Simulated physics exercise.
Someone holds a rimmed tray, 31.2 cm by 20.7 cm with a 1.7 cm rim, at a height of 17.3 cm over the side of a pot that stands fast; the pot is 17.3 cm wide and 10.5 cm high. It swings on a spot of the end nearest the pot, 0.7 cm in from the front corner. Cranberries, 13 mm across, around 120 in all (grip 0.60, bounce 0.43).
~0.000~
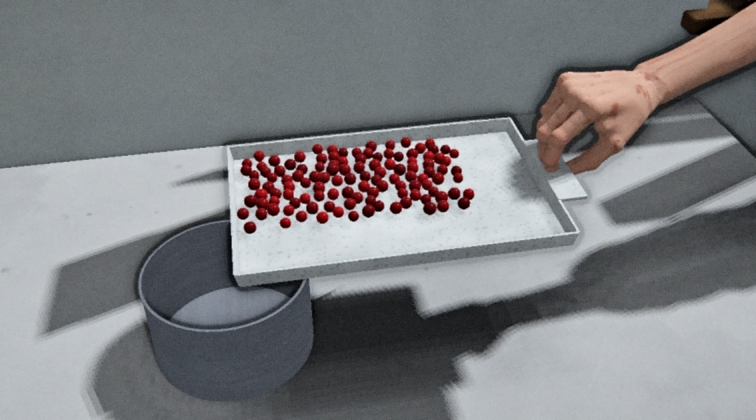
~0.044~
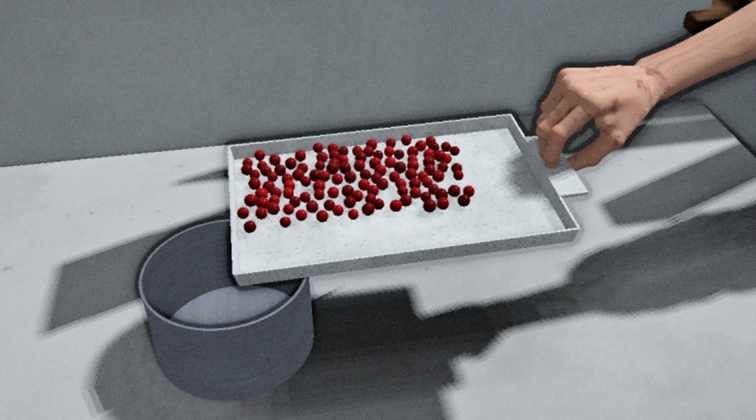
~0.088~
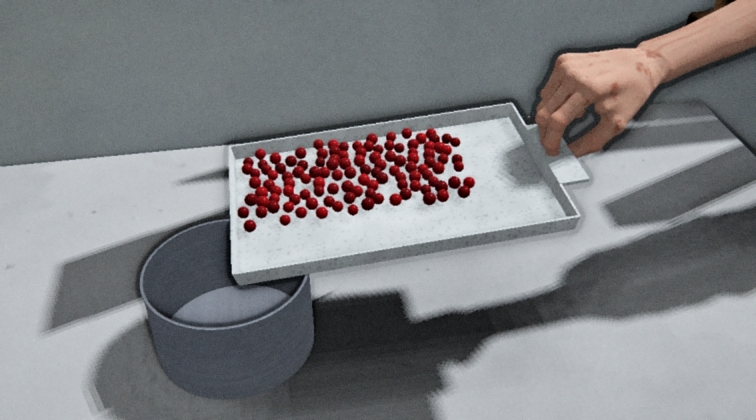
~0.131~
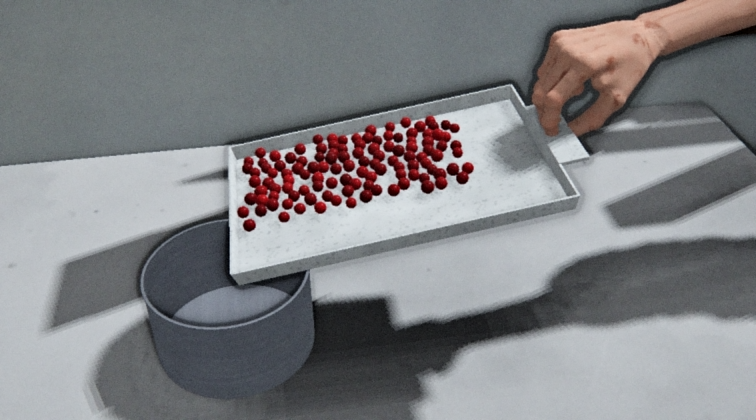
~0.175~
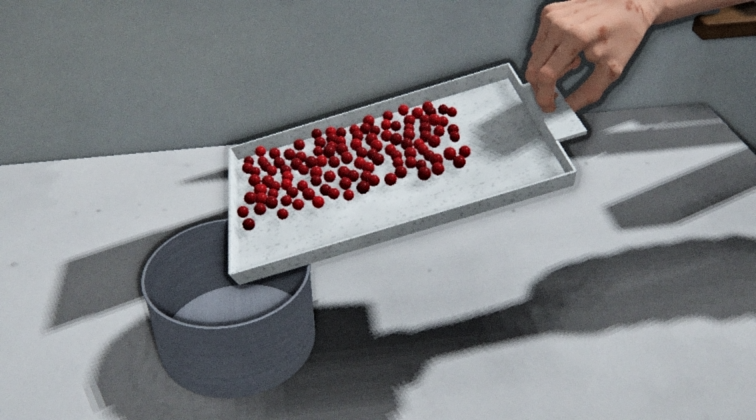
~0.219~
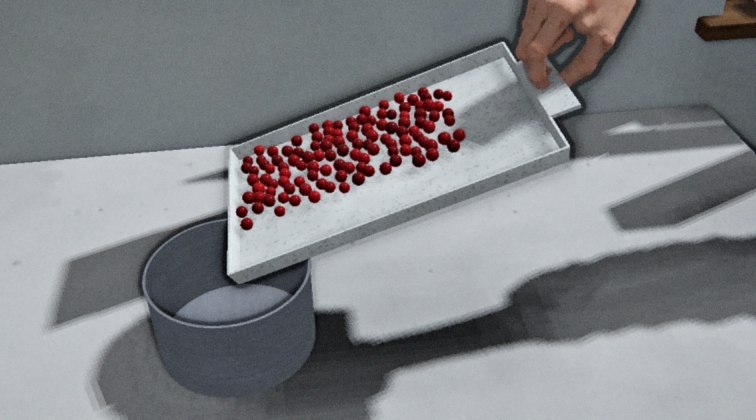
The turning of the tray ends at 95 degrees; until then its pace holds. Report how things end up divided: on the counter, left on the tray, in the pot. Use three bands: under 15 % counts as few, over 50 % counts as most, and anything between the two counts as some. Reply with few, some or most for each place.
Counter: Some, tray: Few, pot: Most.
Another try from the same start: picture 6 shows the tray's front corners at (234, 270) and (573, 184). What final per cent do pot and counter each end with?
You'd end with pot at 65 and counter at 30.
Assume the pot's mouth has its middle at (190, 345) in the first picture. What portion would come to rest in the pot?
The share would be some 35 per cent.
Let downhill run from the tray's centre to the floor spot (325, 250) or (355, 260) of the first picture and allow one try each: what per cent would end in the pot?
About 0 per cent on the first try and 0 per cent on the second.
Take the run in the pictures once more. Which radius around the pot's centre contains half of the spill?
Roughly 16 centimetres.
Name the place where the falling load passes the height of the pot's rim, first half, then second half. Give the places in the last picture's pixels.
(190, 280) or so first, later (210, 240).
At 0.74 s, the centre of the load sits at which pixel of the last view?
Close to pixel (234, 185).
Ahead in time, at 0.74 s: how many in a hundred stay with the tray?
About 85 per cent.
Then, at 0.53 s, tilt 56 degrees; the tray holds 100 %, the pot 0 %.
Then, at 0.74 s, tilt 81 degrees; the tray holds 85 %, the pot 5 %.
After 1.07 s, tilt 95 degrees; the tray holds 20 %, the pot 50 %.
By 2.0 s all is still; counter 25 %, tray 0 %, pot 75 %.
